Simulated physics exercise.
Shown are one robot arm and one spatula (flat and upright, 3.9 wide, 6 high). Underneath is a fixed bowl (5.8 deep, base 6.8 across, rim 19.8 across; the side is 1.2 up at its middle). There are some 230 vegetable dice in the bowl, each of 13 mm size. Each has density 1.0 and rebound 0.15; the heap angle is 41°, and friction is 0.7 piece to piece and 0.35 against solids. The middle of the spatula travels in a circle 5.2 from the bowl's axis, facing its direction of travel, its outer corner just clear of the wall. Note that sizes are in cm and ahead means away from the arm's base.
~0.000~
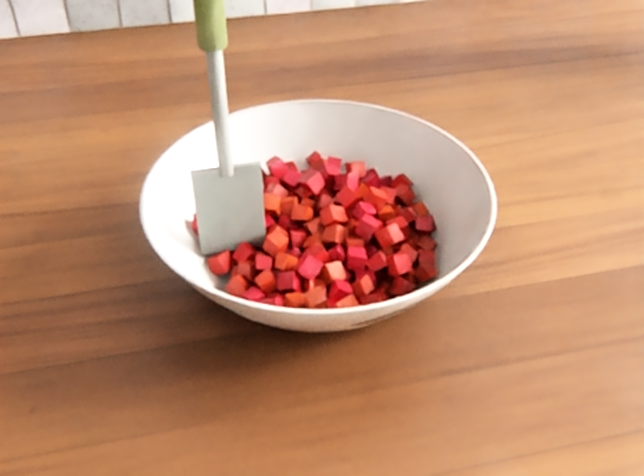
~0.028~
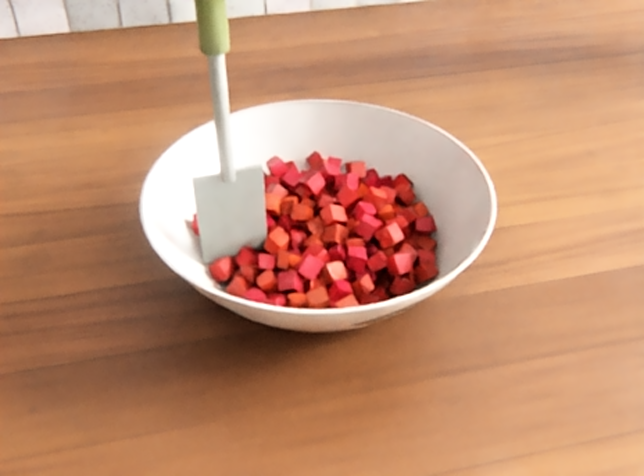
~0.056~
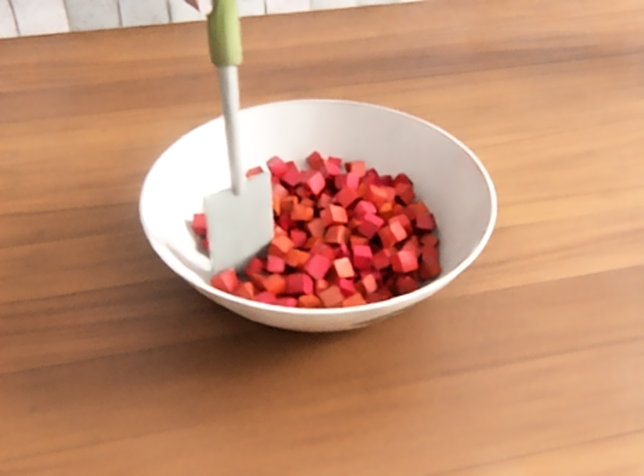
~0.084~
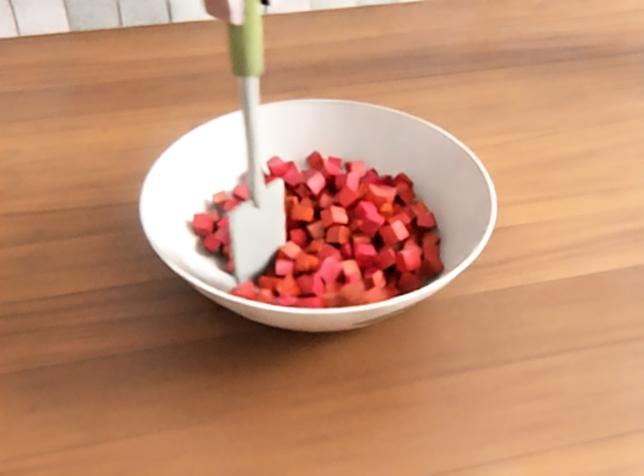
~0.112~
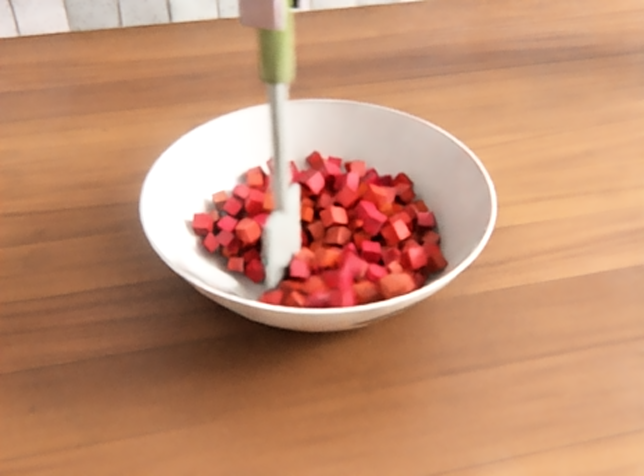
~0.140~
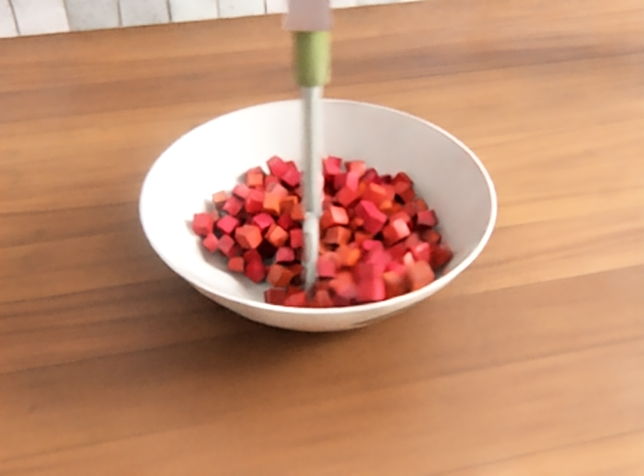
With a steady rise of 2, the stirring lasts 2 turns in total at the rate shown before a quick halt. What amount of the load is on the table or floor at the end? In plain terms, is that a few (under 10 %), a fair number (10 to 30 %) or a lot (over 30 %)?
A fair number, 10 to 30 %.
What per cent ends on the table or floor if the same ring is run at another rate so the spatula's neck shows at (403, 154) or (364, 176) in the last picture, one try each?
First try: Around 50 %; second try: Around 40 %.
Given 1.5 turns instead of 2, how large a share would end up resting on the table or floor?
25 %.
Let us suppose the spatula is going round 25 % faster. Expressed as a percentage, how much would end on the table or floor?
Then roughly 35 per cent.
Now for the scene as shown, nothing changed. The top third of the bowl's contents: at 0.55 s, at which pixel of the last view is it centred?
Upper-third centre: Approx. (202, 206) px.
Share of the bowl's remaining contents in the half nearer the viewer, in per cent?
40 %.
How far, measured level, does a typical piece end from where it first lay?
Somewhere around 9 centimetres.
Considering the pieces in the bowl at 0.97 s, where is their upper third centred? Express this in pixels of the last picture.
At about (353, 171).
After 0.55 s, 327° round, highest piece 8 above the table; 202 in the bowl, 18 on the table or floor, 6 in flight or on the tool.
After 0.97 s, 221° round, highest piece 8 above the table; 181 in the bowl, 44 on the table or floor, 1 in flight or on the tool.
After 1.38 s, 0° round, highest piece 6 above the table; 178 in the bowl, 48 on the table or floor.
After 2.08 s, 0° round, highest piece 6 above the table; 178 in the bowl, 48 on the table or floor.
At rest, 178 in the bowl, 48 on the table or floor. That is 21 % on the table or floor.
